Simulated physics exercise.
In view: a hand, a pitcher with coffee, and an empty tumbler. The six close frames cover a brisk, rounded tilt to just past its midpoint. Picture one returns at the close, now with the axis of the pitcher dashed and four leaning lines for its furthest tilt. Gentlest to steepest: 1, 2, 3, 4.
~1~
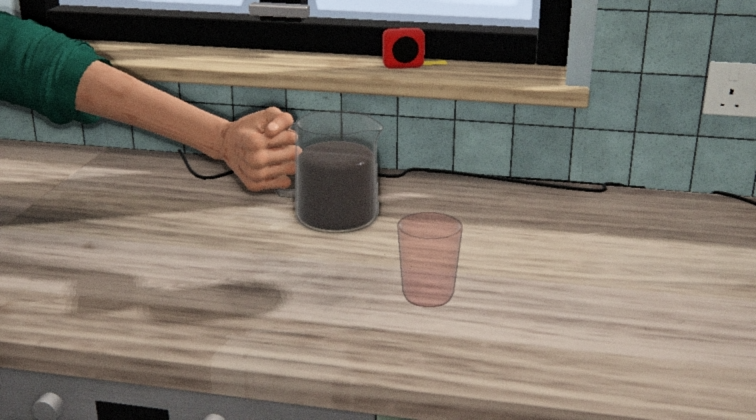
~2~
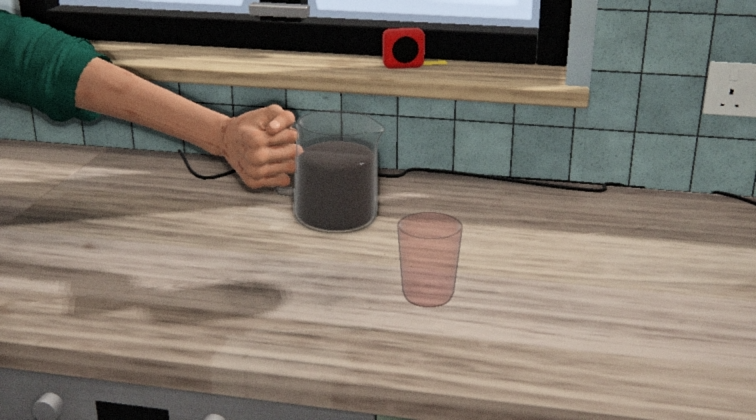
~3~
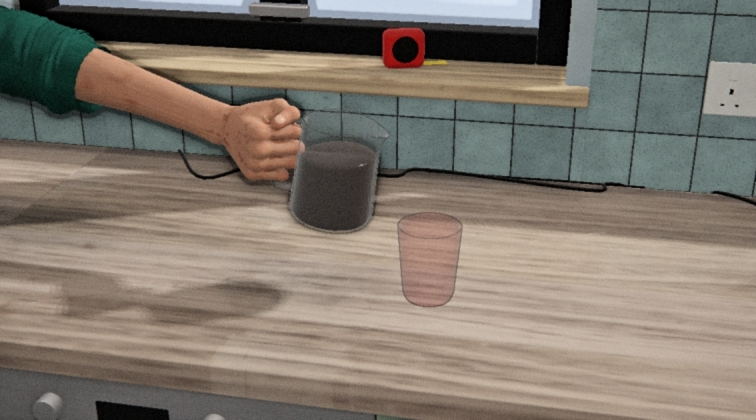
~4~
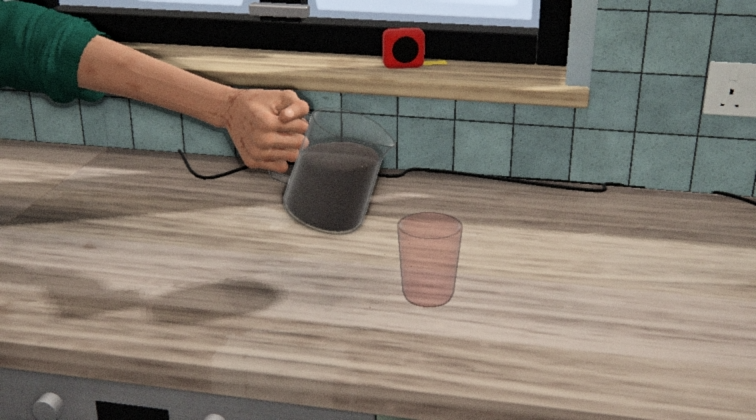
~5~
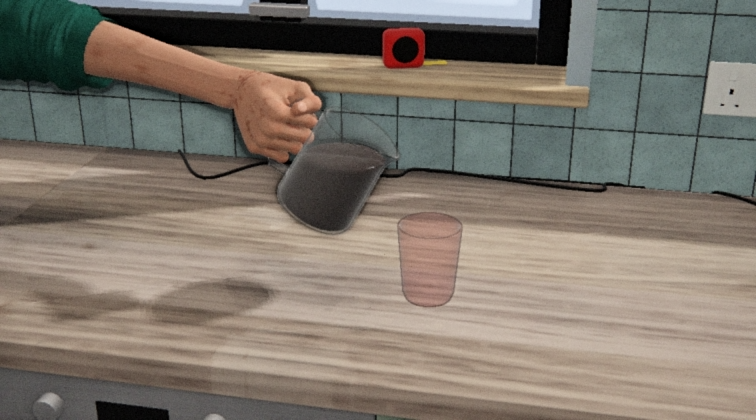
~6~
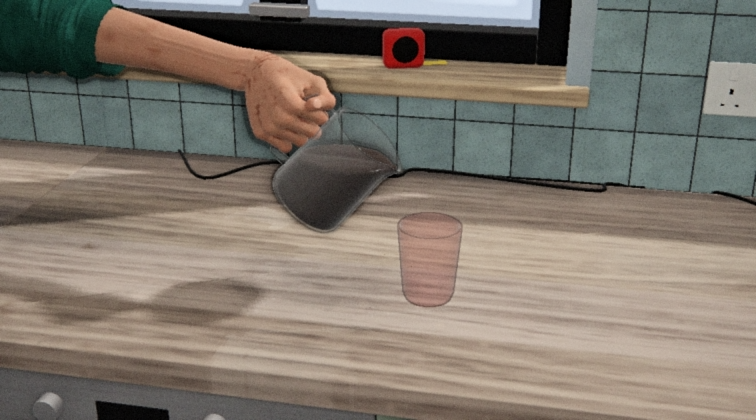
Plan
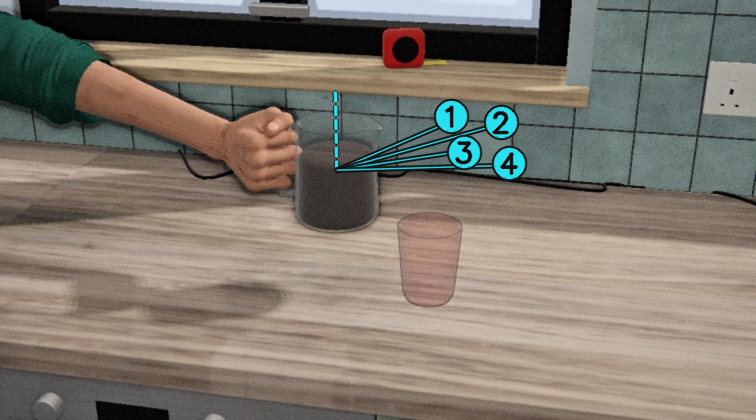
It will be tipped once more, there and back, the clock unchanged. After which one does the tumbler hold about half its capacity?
Best: 1.
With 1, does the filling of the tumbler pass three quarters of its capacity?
No, it does not.
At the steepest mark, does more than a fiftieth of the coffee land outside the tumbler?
Yes.
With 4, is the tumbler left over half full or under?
Over half.
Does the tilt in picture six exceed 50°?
No.
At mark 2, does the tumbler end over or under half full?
Over half.
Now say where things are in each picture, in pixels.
Upright, lip at (381, 128); rim of the tumbler round (430, 225); nothing has left yet.
Tipped about 2°, lip at (383, 130); nothing has left yet.
Tipped about 8°, lip at (388, 135); nothing has left yet.
Tipped about 18°, lip at (394, 144); nothing has left yet.
Tipped about 29°, lip at (399, 156); nothing has left yet.
Tipped about 41°, lip at (401, 169); nothing has left yet.
On the marked copy, 1 at (437, 127); 2 at (485, 128); 3 at (446, 153); 4 at (492, 165).
If 1 is chosen, the tumbler ends with about 46 % of what it can hold.
If 2 is chosen, the tumbler ends with about 70 % of what it can hold.
If 3 is chosen, the tumbler ends with about 86 % of what it can hold; 5 % of the coffee is spilt.
If 4 is chosen, the tumbler ends with about 93 % of what it can hold; 14 % of the coffee is spilt.
